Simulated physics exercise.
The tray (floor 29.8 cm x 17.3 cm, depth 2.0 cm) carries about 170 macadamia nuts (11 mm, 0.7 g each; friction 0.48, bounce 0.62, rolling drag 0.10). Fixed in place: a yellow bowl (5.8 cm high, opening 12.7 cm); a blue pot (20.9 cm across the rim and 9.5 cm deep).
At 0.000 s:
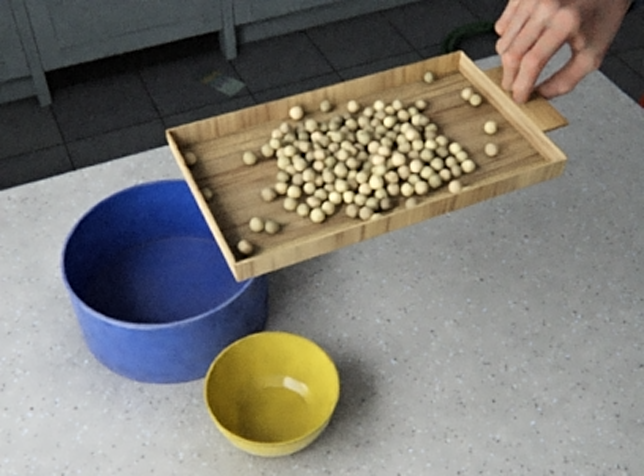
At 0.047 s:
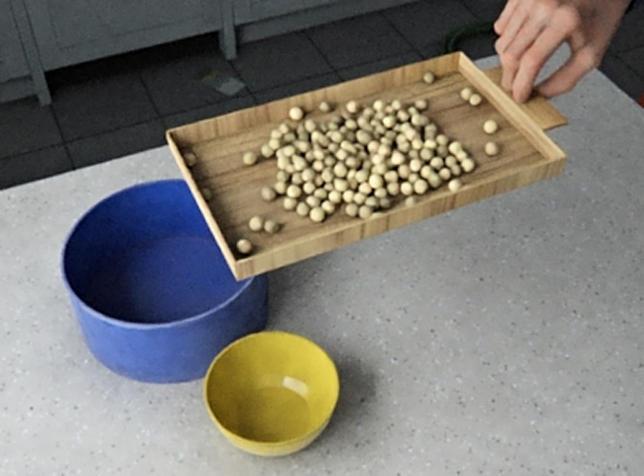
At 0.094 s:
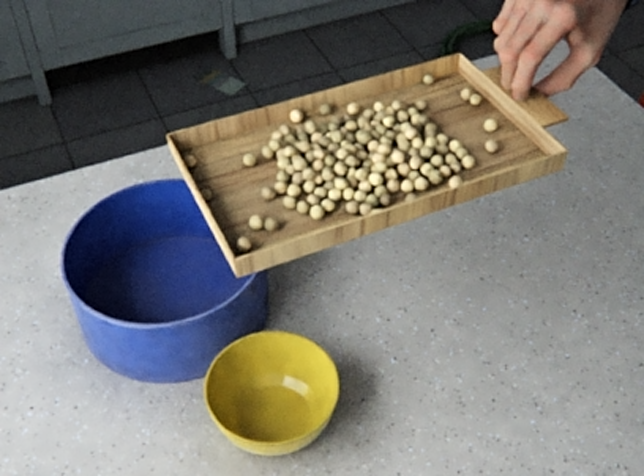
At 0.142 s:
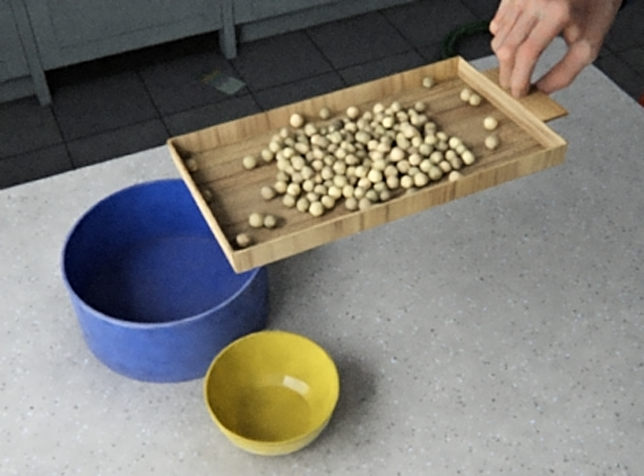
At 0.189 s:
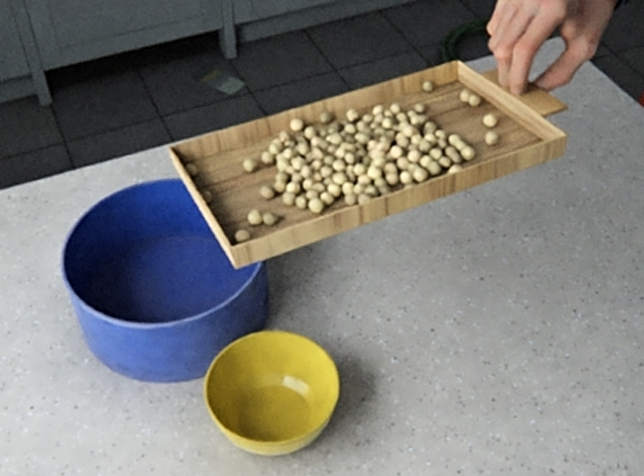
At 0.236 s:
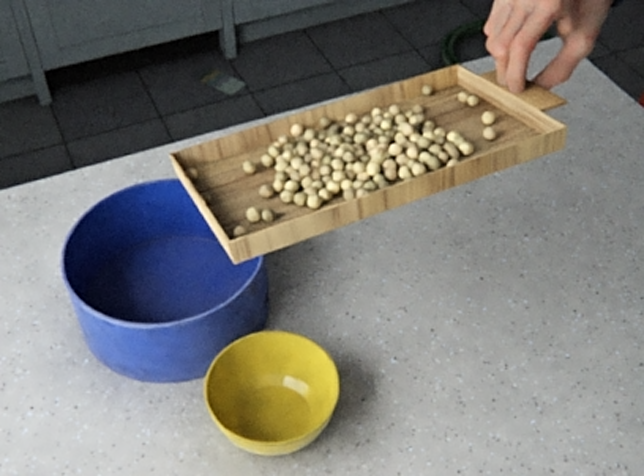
Above a speckled counter, a hand slowly tilts a wooden tray of small round nuts.
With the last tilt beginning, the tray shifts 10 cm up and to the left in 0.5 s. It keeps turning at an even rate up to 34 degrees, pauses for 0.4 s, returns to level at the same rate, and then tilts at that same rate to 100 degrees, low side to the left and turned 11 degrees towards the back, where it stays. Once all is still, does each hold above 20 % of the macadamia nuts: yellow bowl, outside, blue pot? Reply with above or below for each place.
Yellow bowl: Above, outside: Above, blue pot: Above.
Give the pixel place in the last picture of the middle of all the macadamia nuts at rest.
(248, 373), roughly.
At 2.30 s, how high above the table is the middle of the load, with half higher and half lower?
The height comes out near 20 cm above the table.
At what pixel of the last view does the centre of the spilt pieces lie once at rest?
Near pixel (296, 359).
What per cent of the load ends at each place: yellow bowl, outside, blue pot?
Shares: Yellow bowl = 35, outside = 35, blue pot = 35.
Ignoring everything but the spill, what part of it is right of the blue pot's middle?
Share of spill: Approx. 80 %.
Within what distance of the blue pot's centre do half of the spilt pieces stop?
I'd put it at around 16 cm.
After 1.03 s, tilt 30 degrees; tray 100 %; middle of all pieces on or above the table near (326, 149).
After 1.69 s, tilt 16 degrees; tray 100 %; middle of all pieces on or above the table near (278, 127).
After 2.30 s, tilt 68 degrees; tray 95 %, blue pot 5 %; middle of all pieces on or above the table near (221, 223).
After 2.89 s, tilt 100 degrees; tray 20 %, outside 10 %, blue pot 30 %, yellow bowl 20 %, in the air 20 %; middle of all pieces on or above the table near (246, 322).
At rest (4.1 s), tray 0 %, outside 35 %, blue pot 35 %, yellow bowl 35 %.
